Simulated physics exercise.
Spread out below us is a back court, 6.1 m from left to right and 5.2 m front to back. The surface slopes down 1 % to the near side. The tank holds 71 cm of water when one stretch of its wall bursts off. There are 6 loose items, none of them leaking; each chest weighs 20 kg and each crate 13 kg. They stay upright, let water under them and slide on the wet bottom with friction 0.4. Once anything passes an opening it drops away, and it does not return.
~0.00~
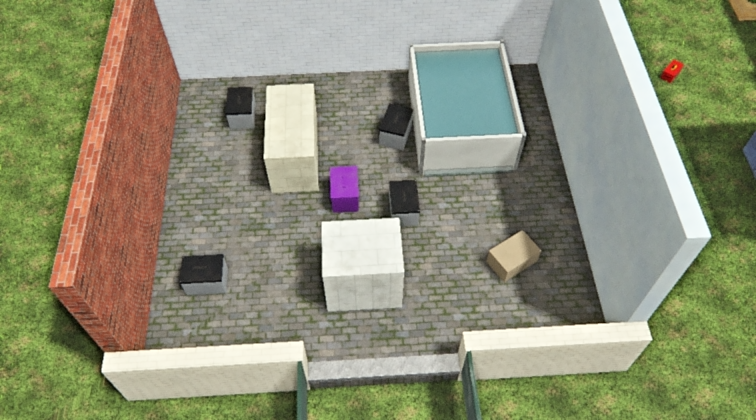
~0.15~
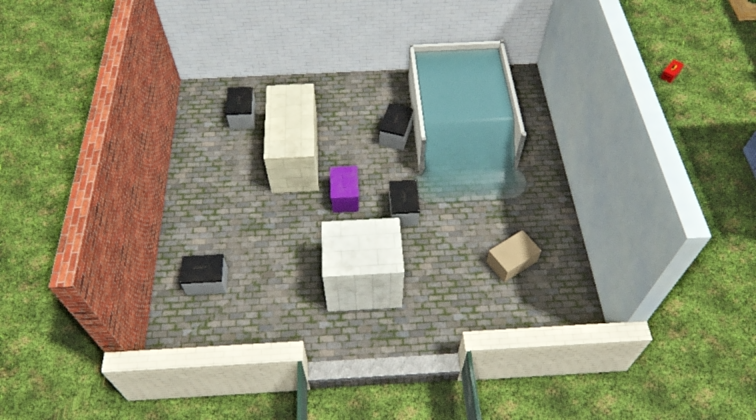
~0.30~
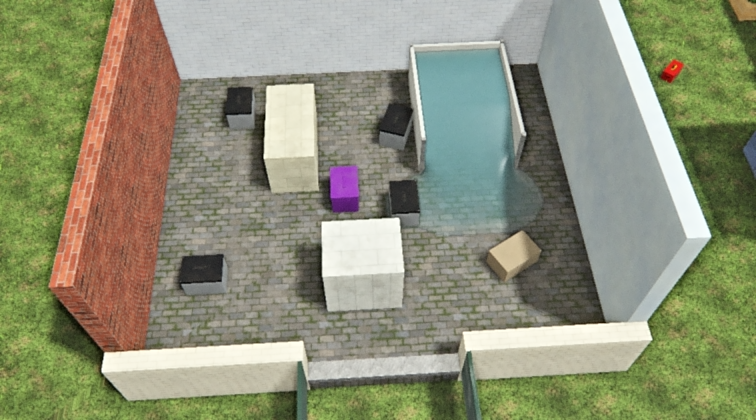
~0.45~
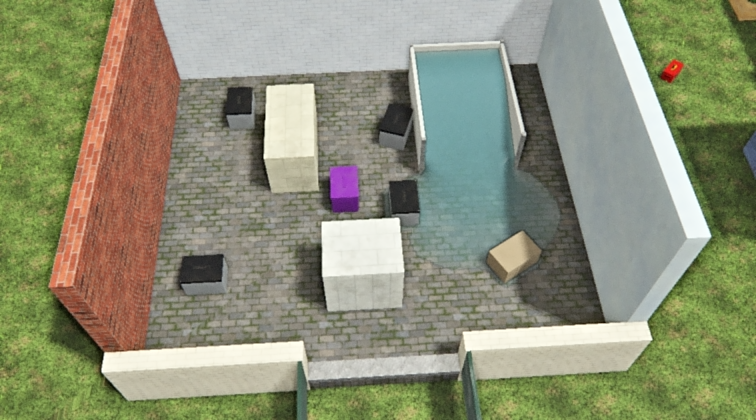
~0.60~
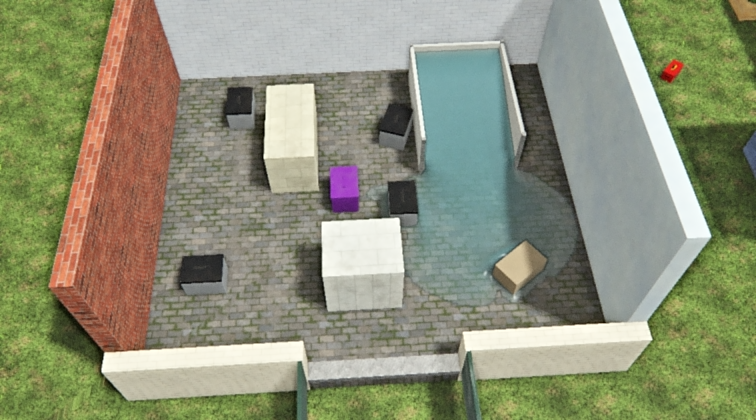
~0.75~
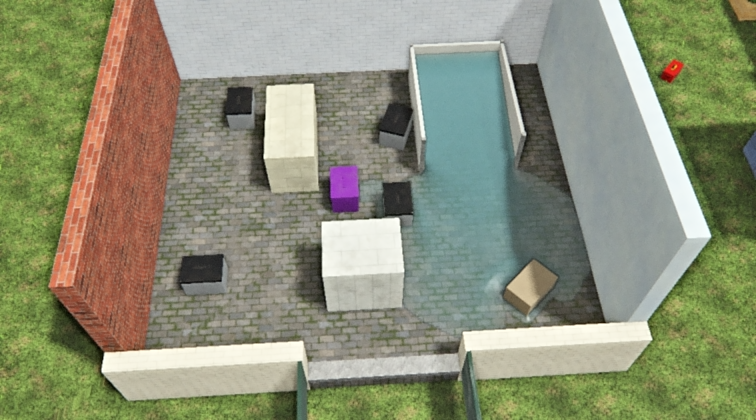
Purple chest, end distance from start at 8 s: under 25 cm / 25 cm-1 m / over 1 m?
Under 25 cm.
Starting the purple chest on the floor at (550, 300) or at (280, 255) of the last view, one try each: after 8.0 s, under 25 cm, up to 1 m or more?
Taken in turn, it is carried a long way and then stays almost motionless.
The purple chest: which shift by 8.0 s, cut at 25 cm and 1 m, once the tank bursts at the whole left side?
Note: Purple chest swept well away.
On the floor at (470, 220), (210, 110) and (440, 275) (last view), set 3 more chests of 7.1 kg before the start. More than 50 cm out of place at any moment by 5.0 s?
So that's beyond the threshold, within the threshold and beyond the threshold, in that sequence.
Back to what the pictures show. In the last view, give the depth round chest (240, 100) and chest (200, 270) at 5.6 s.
Close to 0 and 2 centimetres.
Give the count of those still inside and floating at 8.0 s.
Total: 1.
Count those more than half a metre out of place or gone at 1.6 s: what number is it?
I count 2.
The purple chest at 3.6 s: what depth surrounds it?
Around 1 cm.
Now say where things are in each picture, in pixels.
The purple chest at (344, 182), on the bottom; water covers 2.6 m2; 0 of 6 have shifted, in the first picture.
The purple chest at (344, 182), on the bottom; 3.4 m2 under water; 0 of 6 have shifted, in the second picture.
The purple chest at (344, 182) rests on the ground; water covers 4.5 m2; 0 of 6 have shifted, in the third picture.
The purple chest at (344, 182), on the bottom; 5.7 m2 under water; 0 of 6 have shifted, in the fourth picture.
The purple chest at (344, 182) rests on the ground; 7.0 m2 under water; 1 of 6 have shifted, in the fifth picture.
The purple chest at (344, 182) rests on the ground; 8.6 m2 under water; 2 of 6 have shifted, in the sixth picture.
After 1.6 s the purple chest is near (344, 181), 0.0 m from its start, aground; 0 of 6 are out; 1 afloat.
After 3.6 s the purple chest is near (344, 181), 0.0 m from its start, aground; 0 of 6 are out; 1 afloat.
After 5.6 s the purple chest is near (343, 181), 0.0 m from its start, aground; 0 of 6 are out; 1 afloat.
After 8.0 s the purple chest is near (343, 181), 0.0 m from its start, aground; 0 of 6 are out; 1 afloat.
